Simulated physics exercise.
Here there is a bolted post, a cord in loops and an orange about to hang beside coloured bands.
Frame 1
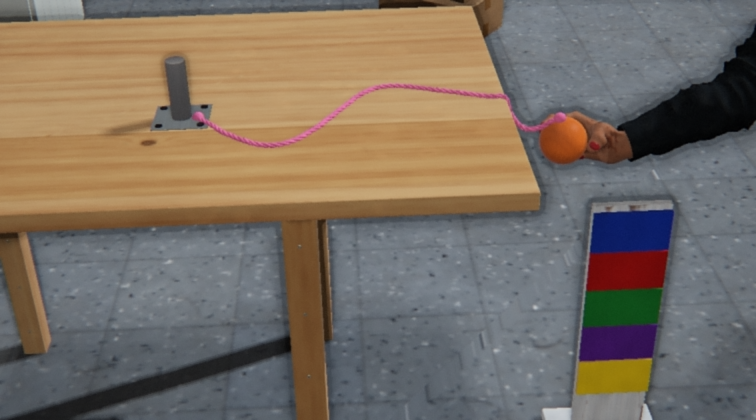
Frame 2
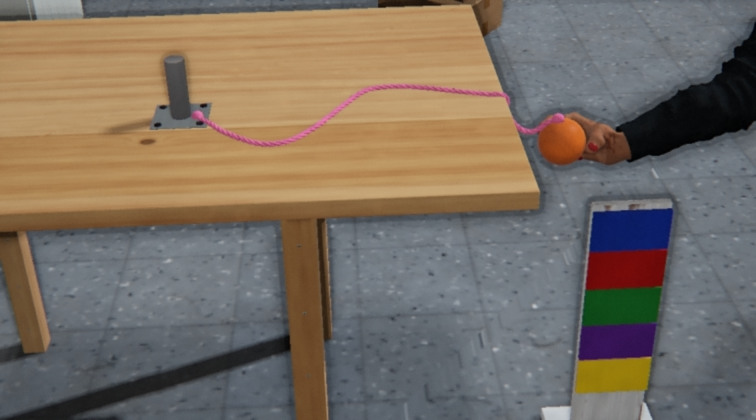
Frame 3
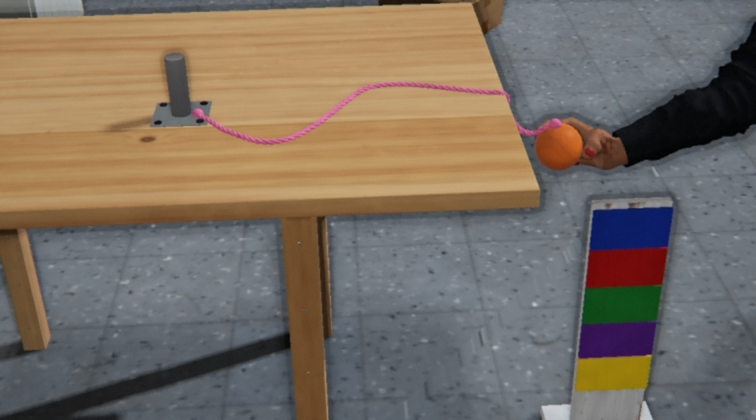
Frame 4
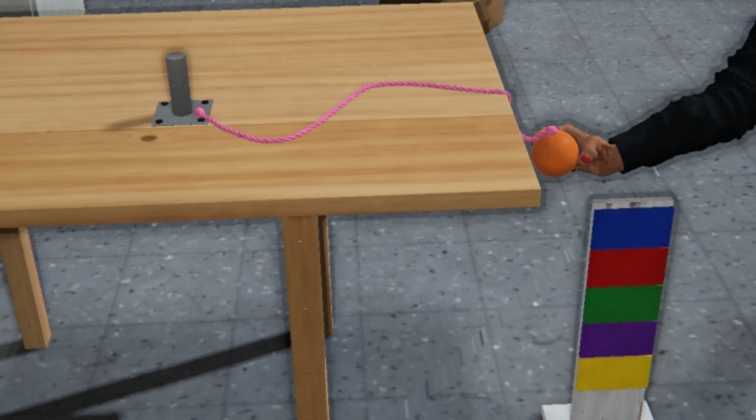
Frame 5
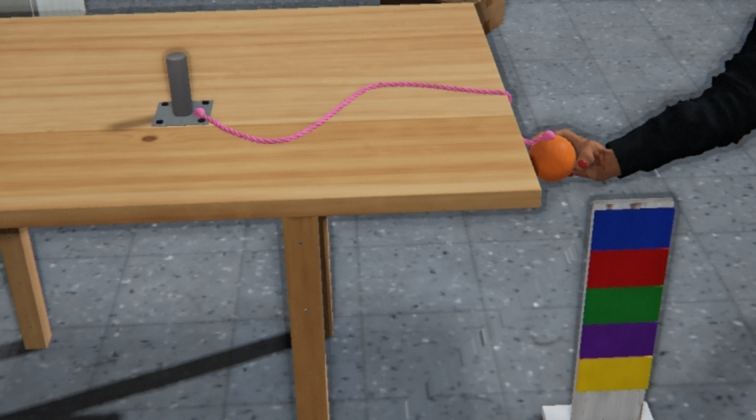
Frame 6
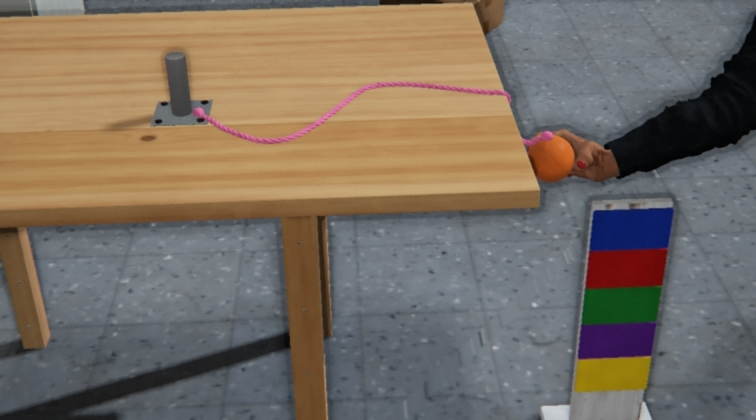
A hand held an orange ball tied to a wavy pink cord past the table's right edge, above a striped board, and lowered it slightly leftward before keeping it nearly still.
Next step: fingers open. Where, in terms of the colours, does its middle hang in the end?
The red one.
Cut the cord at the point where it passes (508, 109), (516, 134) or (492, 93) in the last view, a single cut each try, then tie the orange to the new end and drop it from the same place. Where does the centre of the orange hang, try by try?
Well, that gives around (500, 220) the first time, (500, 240) the next and (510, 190) the last.
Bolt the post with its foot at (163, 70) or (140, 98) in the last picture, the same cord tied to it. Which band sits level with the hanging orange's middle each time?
In turn, blue and then blue.
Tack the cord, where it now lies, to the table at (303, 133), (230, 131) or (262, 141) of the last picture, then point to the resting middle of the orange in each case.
Taking the tries in turn: (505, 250), (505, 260) and (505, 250).
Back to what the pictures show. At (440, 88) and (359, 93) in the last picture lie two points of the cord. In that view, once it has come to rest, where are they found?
I'd put the first at about (511, 134) and the other at about (443, 109).
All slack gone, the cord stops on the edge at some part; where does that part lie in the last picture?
You'll find it close to (419, 85).
Soon after, orange near (492, 265); level with red.
Then, orange near (516, 282); level with red.
At rest, orange near (505, 282); level with red. The cord holds its middle at red.
